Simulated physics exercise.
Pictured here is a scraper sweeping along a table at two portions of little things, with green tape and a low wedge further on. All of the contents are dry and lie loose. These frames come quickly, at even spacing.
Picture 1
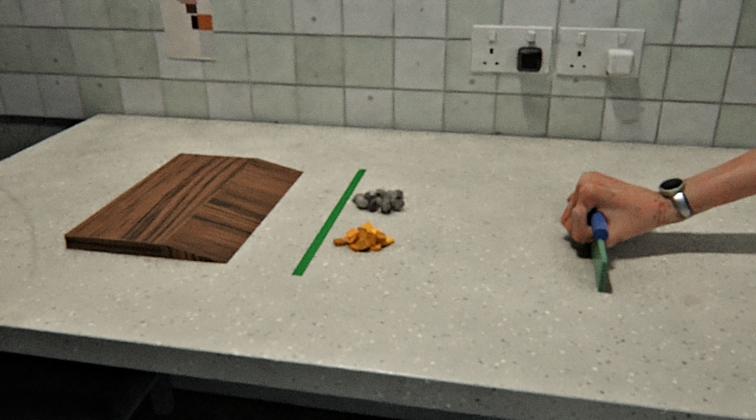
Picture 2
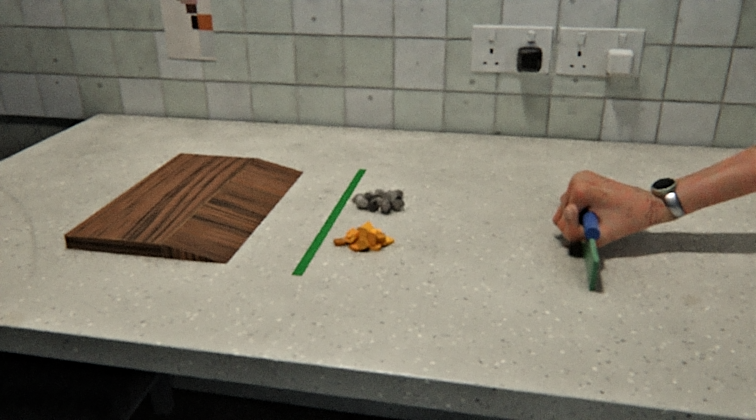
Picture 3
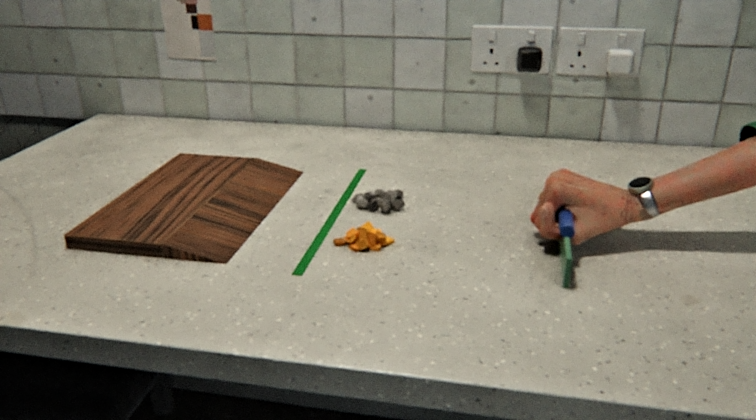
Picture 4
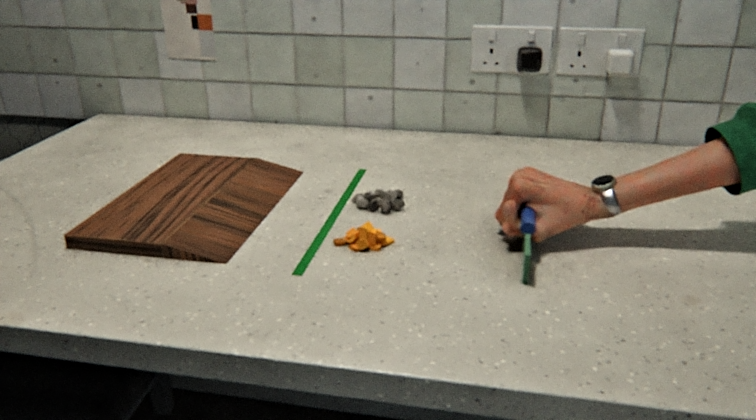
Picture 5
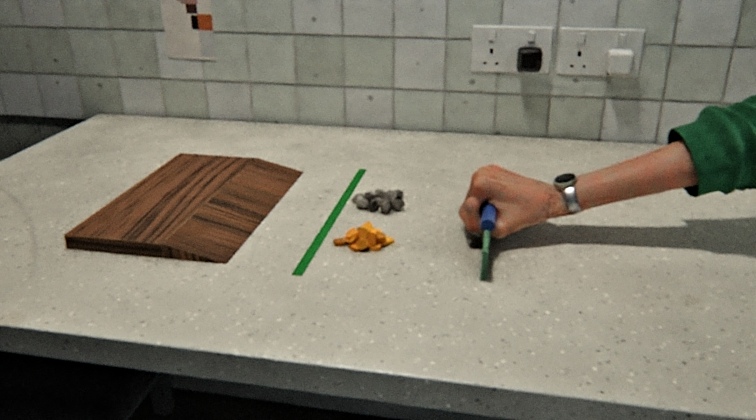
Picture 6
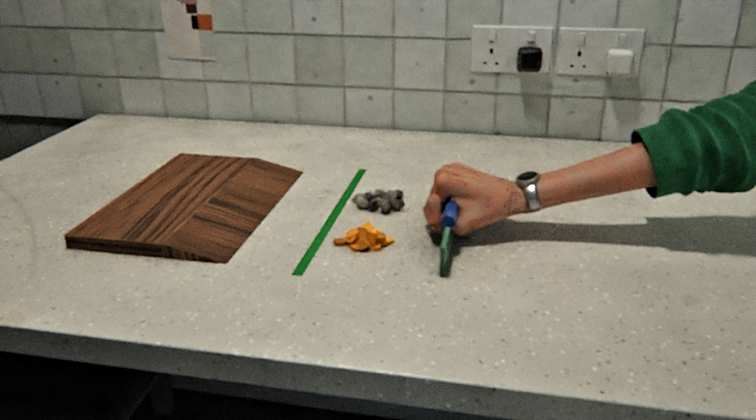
On a speckled kitchen worktop, a hand sliding a scraper leftwards towards small orange and grey piles beside green tape.
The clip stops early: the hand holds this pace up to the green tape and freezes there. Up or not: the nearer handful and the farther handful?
In the end the nearer handful isn't pushed up while the farther handful isn't pushed up.
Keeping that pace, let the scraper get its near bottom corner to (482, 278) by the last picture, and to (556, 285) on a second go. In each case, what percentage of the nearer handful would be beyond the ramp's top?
First 0 per cent, second 0 per cent.
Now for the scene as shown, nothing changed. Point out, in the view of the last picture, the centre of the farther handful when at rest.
About (282, 195).
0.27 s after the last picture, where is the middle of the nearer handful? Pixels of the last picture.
Centre, estimated: (280, 233).
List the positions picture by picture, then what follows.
Scraper at (602, 267), at rest; green tape at (360, 173); top of the ramp at (170, 237); nearer handful at (363, 237), a few small crackers; farther handful at (378, 202), a few bits of gravel, in the first frame.
Scraper at (593, 267); farther handful at (378, 202), in the second frame.
Scraper at (567, 264); nearer handful at (363, 237), in the third frame.
Scraper at (526, 261); farther handful at (378, 202), in the fourth frame.
Scraper at (485, 257); nearer handful at (363, 237), in the fifth frame.
Scraper at (444, 253); green tape at (360, 173); top of the ramp at (170, 237); nearer handful at (363, 237); farther handful at (378, 202), in the sixth frame.
Then, 0.12 s after the last picture, scraper still moving, near (382, 195); nearer handful all short of the ramp; farther handful all short of the ramp.
Then, 0.27 s after the last picture, scraper stopped at the green tape; nearer handful all short of the ramp; farther handful a small part on the ramp, nearly all short of the ramp.
Then, 0.55 s after the last picture, scraper stopped at the green tape; nearer handful a small part on the ramp, nearly all short of the ramp; farther handful about a quarter on the ramp, most short of the ramp.
At rest, scraper stopped at the green tape; nearer handful none past the top, a small part on the ramp, nearly all short of the ramp; farther handful none past the top, about a quarter on the ramp, most short of the ramp.
